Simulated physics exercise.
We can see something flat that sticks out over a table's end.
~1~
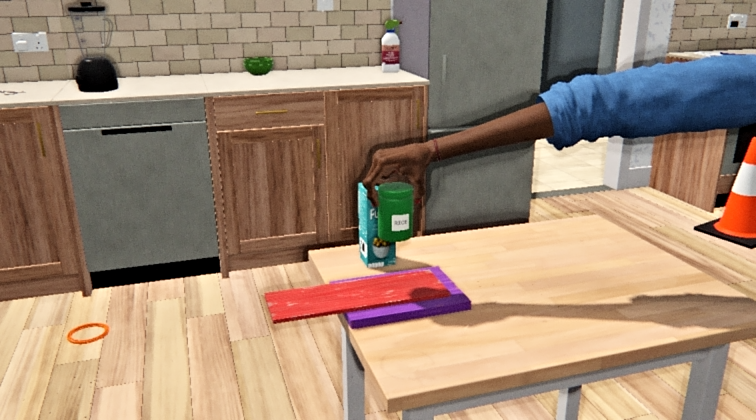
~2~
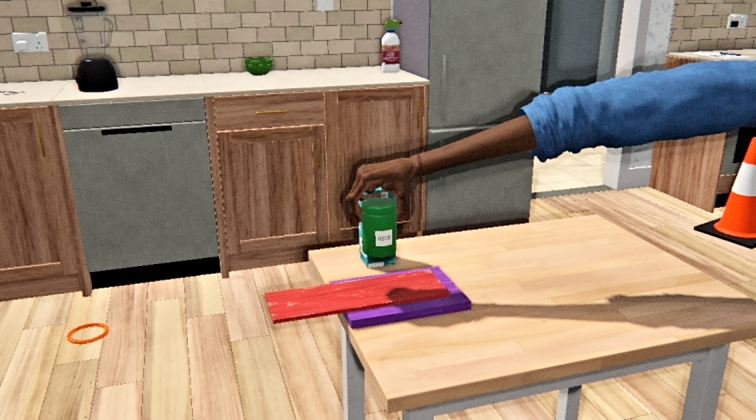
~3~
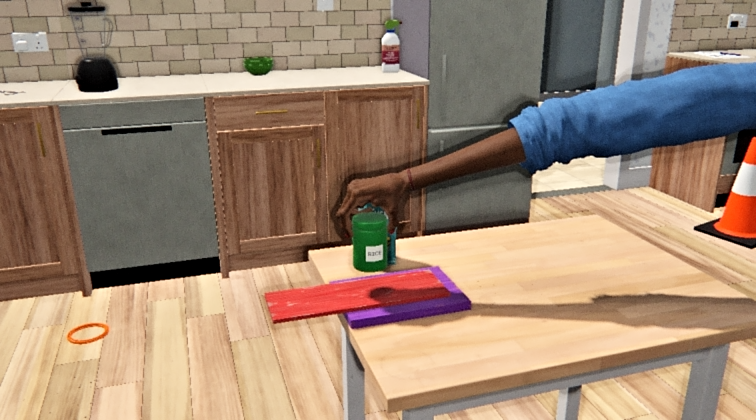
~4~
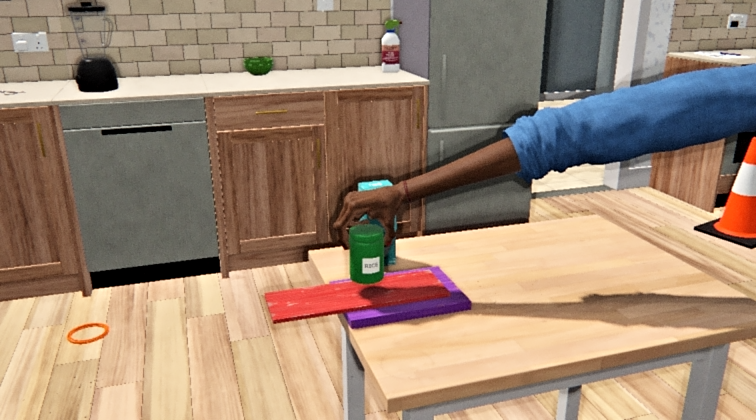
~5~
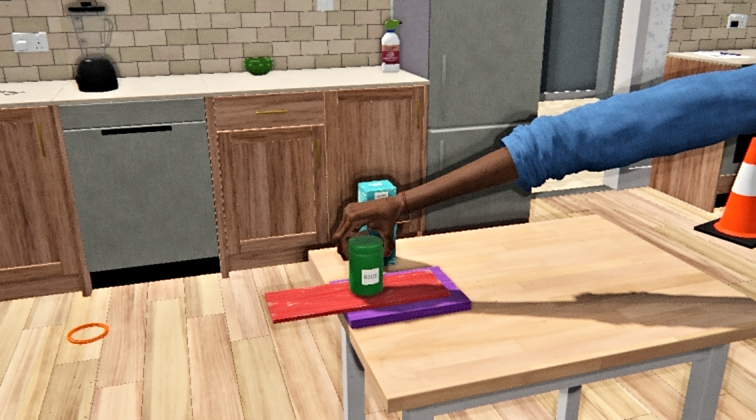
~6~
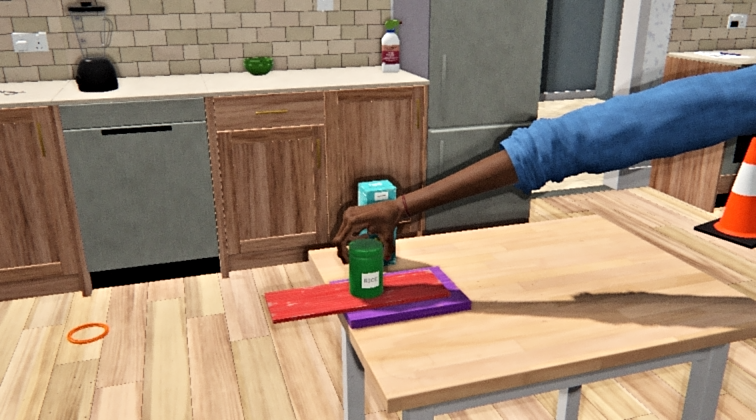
A green jar held by a hand moves left and down over a table, being set on a red plank across a purple slab.
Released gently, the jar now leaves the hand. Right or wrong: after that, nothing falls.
Right.
Then, 0.80 s later than the last frame, all is still.
Then, 1.70 s later than the last frame, green jar resting near (366, 268).
When it is over, all 4 as before. End places, in pixels of the last picture, green jar near (366, 268). The plank holds.
